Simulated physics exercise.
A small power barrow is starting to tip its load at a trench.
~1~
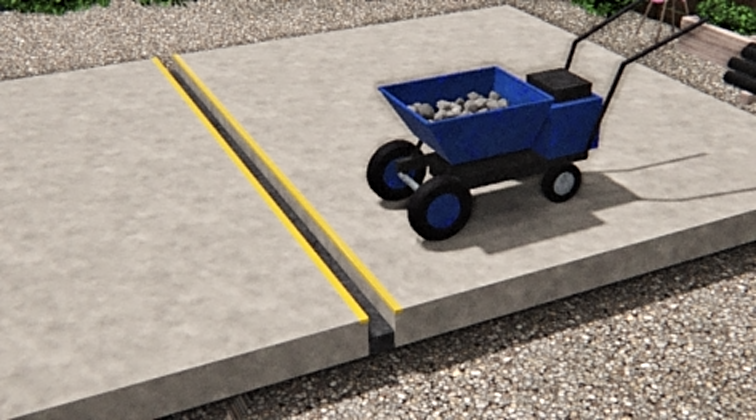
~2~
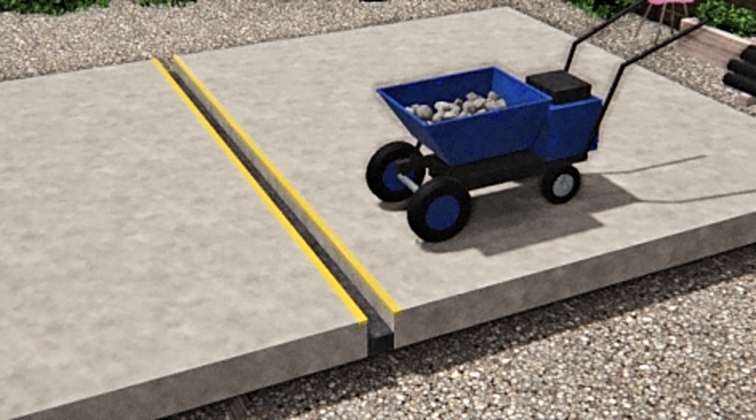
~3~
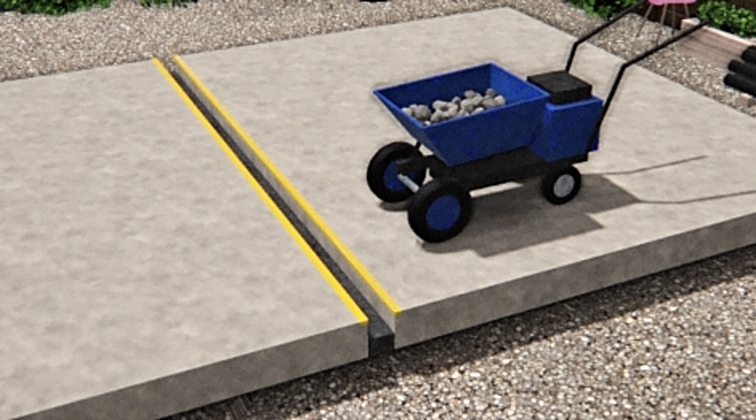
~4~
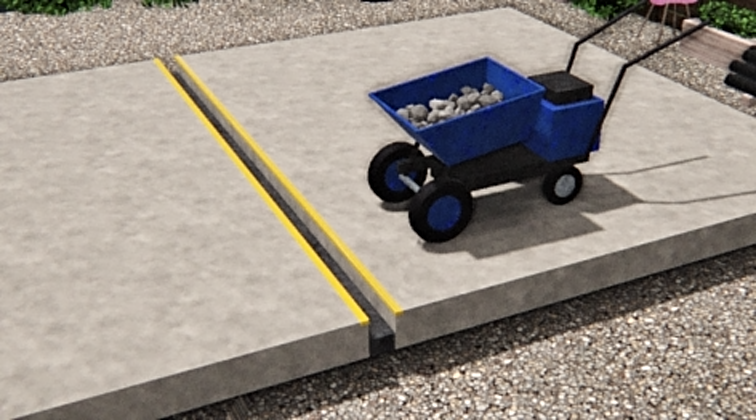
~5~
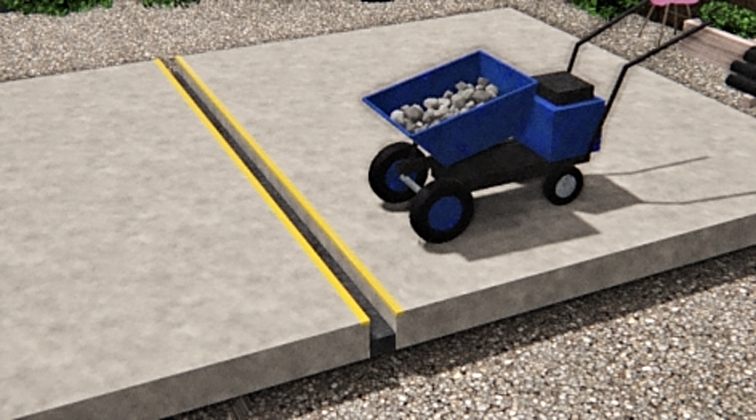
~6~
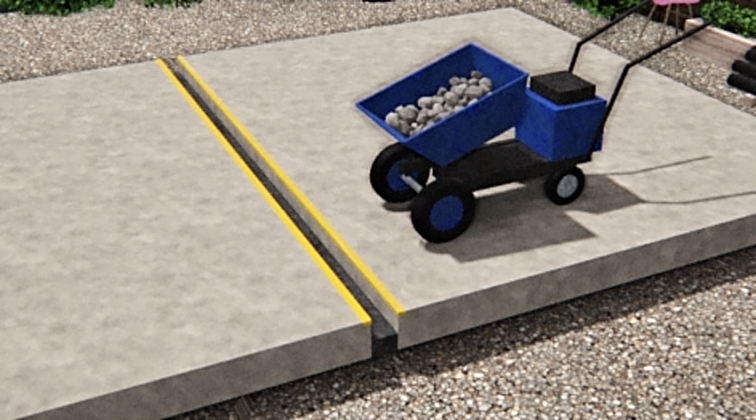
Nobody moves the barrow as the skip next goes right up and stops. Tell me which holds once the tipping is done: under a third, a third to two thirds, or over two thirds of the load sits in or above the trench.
It is a third to two thirds.
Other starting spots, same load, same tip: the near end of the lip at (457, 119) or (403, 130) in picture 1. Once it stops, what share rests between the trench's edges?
It works out to 50 per cent in the first case and 10 per cent in the second.
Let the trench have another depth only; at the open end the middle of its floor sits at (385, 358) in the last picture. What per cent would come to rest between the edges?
Around 60 percent.
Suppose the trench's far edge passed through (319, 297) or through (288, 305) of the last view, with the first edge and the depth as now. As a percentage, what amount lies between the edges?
The first try gives 90 percent, then the second gives 100 percent.
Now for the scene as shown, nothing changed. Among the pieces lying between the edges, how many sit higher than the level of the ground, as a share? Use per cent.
It comes to 40 per cent or so.
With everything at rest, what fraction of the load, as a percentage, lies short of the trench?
I'd put it at around 5 percent.
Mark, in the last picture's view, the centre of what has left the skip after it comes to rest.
It settles centred around (318, 243).
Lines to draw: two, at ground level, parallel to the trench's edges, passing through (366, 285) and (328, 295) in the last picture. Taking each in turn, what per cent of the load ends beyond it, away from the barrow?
Near 90 % and near 30 %, in that order.
Soon after the last picture, skip tipped steeply; all in the skip.
A little later, skip tipped right over; nearly all in the skip; a stray few in or heaped over the trench; a small part beyond it; a stray few falling.
Later still, skip tipped right over; about a third in the skip; about a third in or heaped over the trench; about a third beyond it.
By the end, skip tipped right over; a stray few in the skip; a small part short of the trench; about half in or heaped over the trench; about a third beyond it.
